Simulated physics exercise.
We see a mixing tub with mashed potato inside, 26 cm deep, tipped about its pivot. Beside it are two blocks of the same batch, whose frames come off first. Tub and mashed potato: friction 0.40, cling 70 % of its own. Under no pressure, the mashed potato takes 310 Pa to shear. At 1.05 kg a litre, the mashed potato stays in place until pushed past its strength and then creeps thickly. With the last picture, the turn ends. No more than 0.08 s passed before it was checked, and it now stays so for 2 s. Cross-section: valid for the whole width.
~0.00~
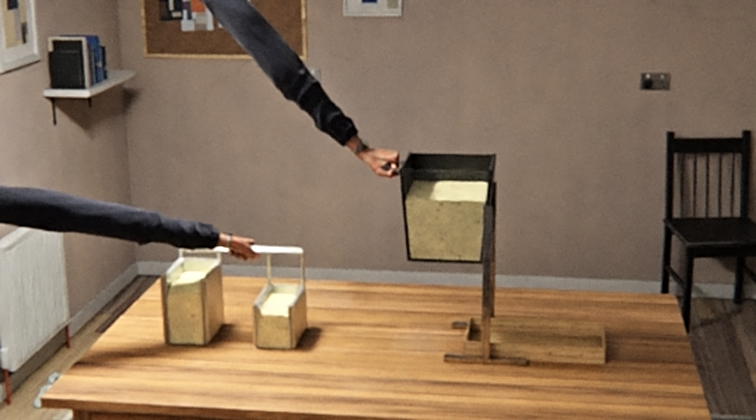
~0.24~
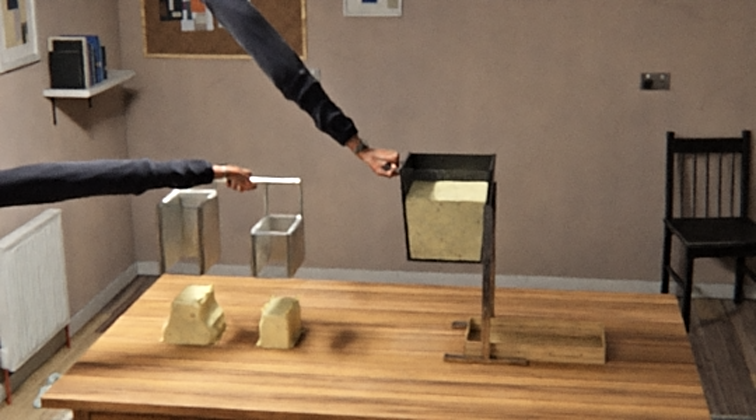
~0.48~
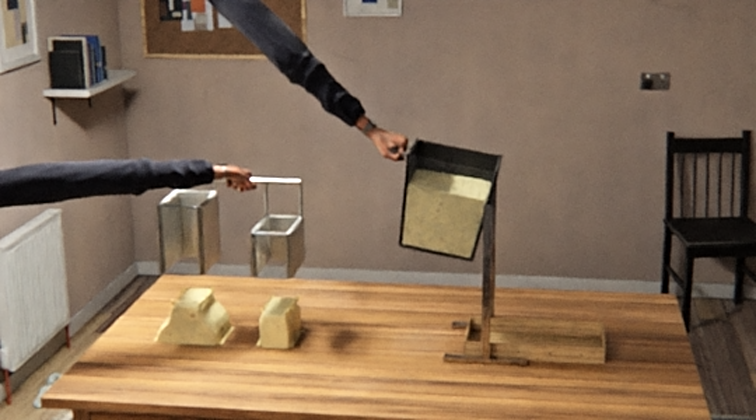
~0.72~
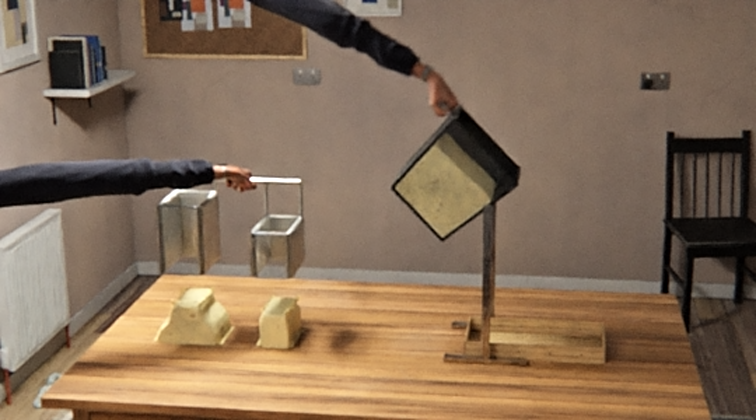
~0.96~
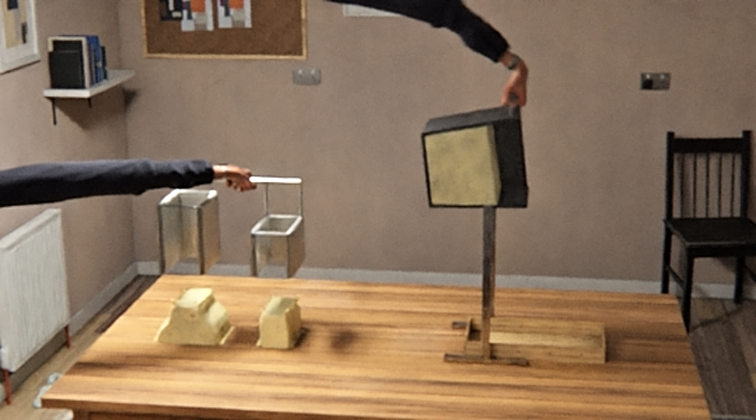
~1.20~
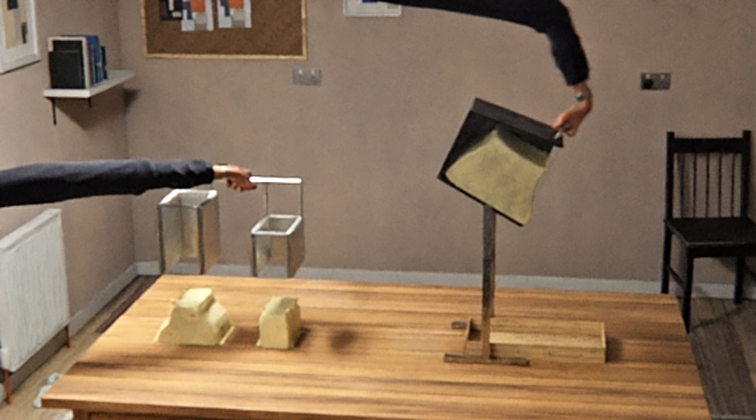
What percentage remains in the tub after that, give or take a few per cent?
0 %.
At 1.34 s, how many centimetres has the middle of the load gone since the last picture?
The change is near 14 cm.
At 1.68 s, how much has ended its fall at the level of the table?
By then close to 85 % is down.
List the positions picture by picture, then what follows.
Handle-side rim at (403, 169), tilt 0 degrees; crest of the mashed potato at (413, 198); block heights 18 cm, 11 cm (left to right), in the first frame.
Handle-side rim at (403, 169), tilt 0 degrees; crest of the mashed potato at (413, 198); block heights 14 cm, 11 cm (left to right), in the second frame.
Handle-side rim at (411, 155), tilt 10 degrees; crest of the mashed potato at (414, 186); block heights 12 cm, 11 cm (left to right), in the third frame.
Handle-side rim at (456, 121), tilt 46 degrees; crest of the mashed potato at (438, 147); block heights 12 cm, 11 cm (left to right), in the fourth frame.
Handle-side rim at (518, 120), tilt 84 degrees; crest of the mashed potato at (482, 128); block heights 12 cm, 11 cm (left to right), in the fifth frame.
Handle-side rim at (561, 149), tilt 115 degrees; crest of the mashed potato at (494, 138); block heights 12 cm, 11 cm (left to right), in the sixth frame.
After 1.34 s, the tub is at 115 degrees and holds 49 %.
After 1.51 s, the tub is at 115 degrees and holds 1 %.
After 1.68 s, the tub is at 115 degrees and holds 0 %.
After 1.85 s, the tub is at 115 degrees and holds 0 %.
After 3.20 s, the tub is at 115 degrees and holds 0 %.
